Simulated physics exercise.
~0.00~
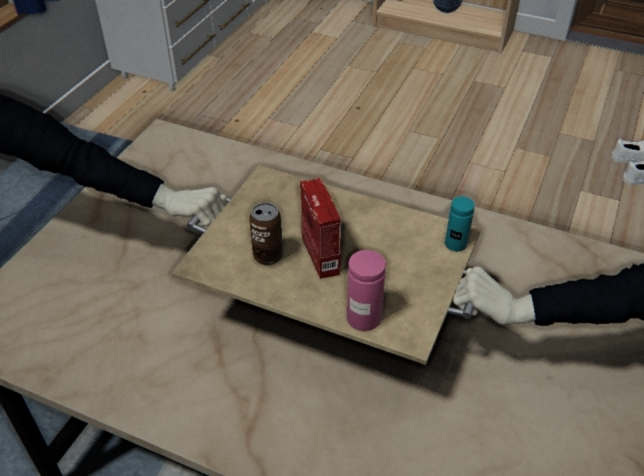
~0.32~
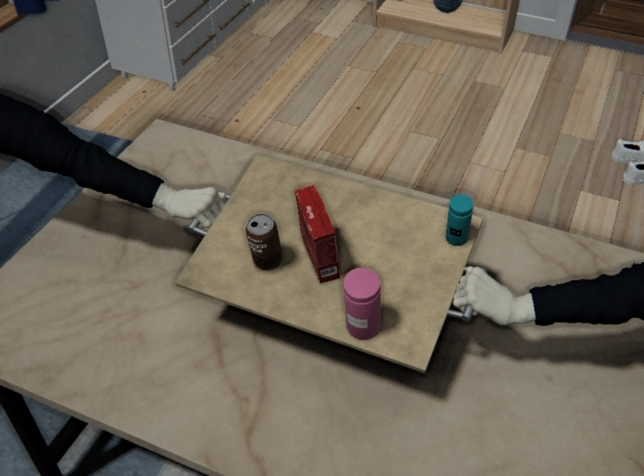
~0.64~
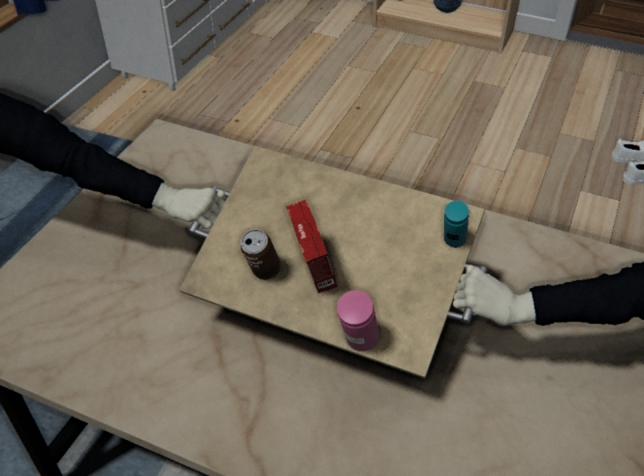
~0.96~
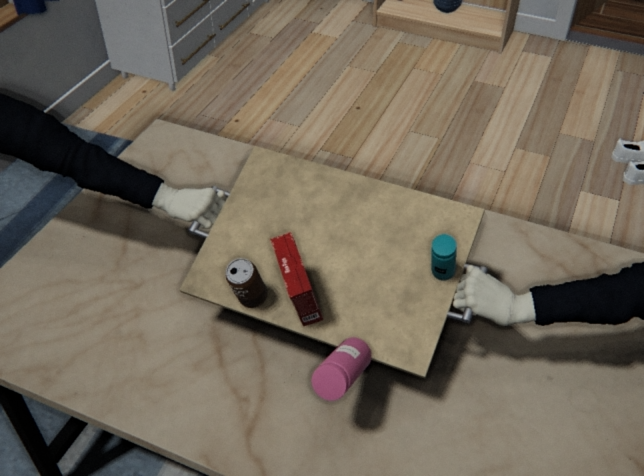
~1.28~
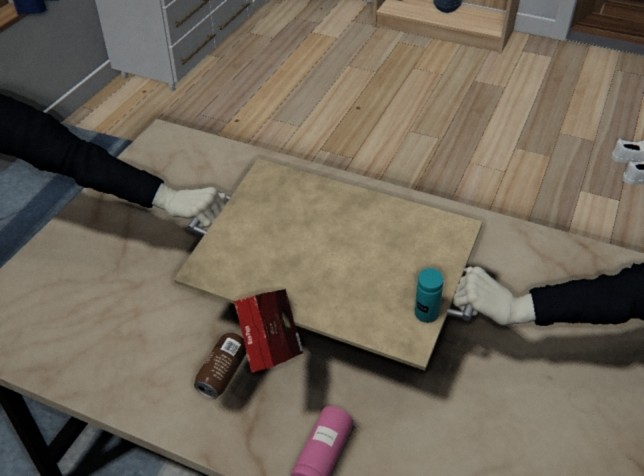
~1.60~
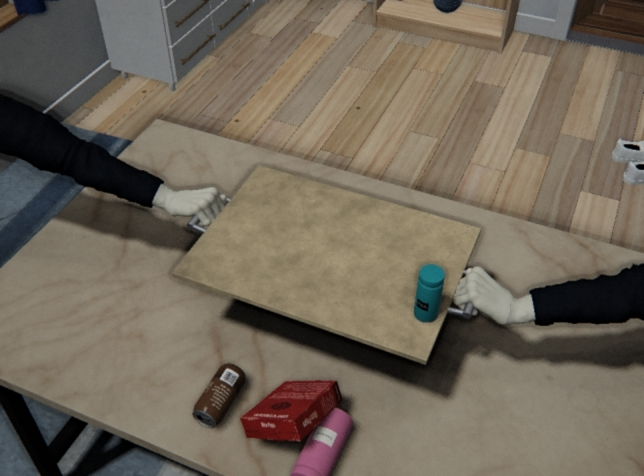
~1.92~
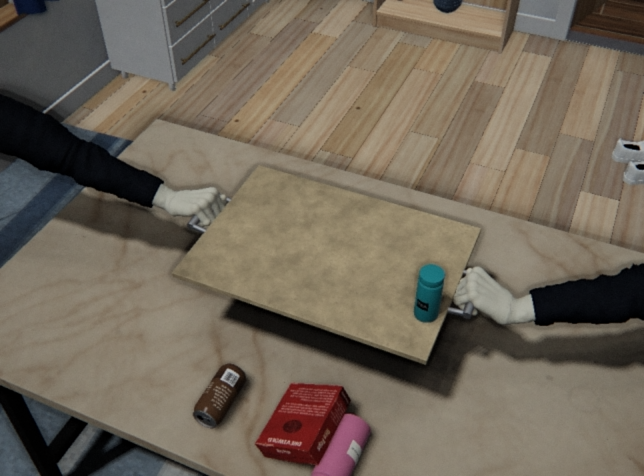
We see two hands tilt a rimless tray toward the near side, sending a pink jar, then a red packet and a brown can, sliding off onto the table, where they lie toppled as the tray levels, while the turquoise shaker slides nearer but stays upright on it.
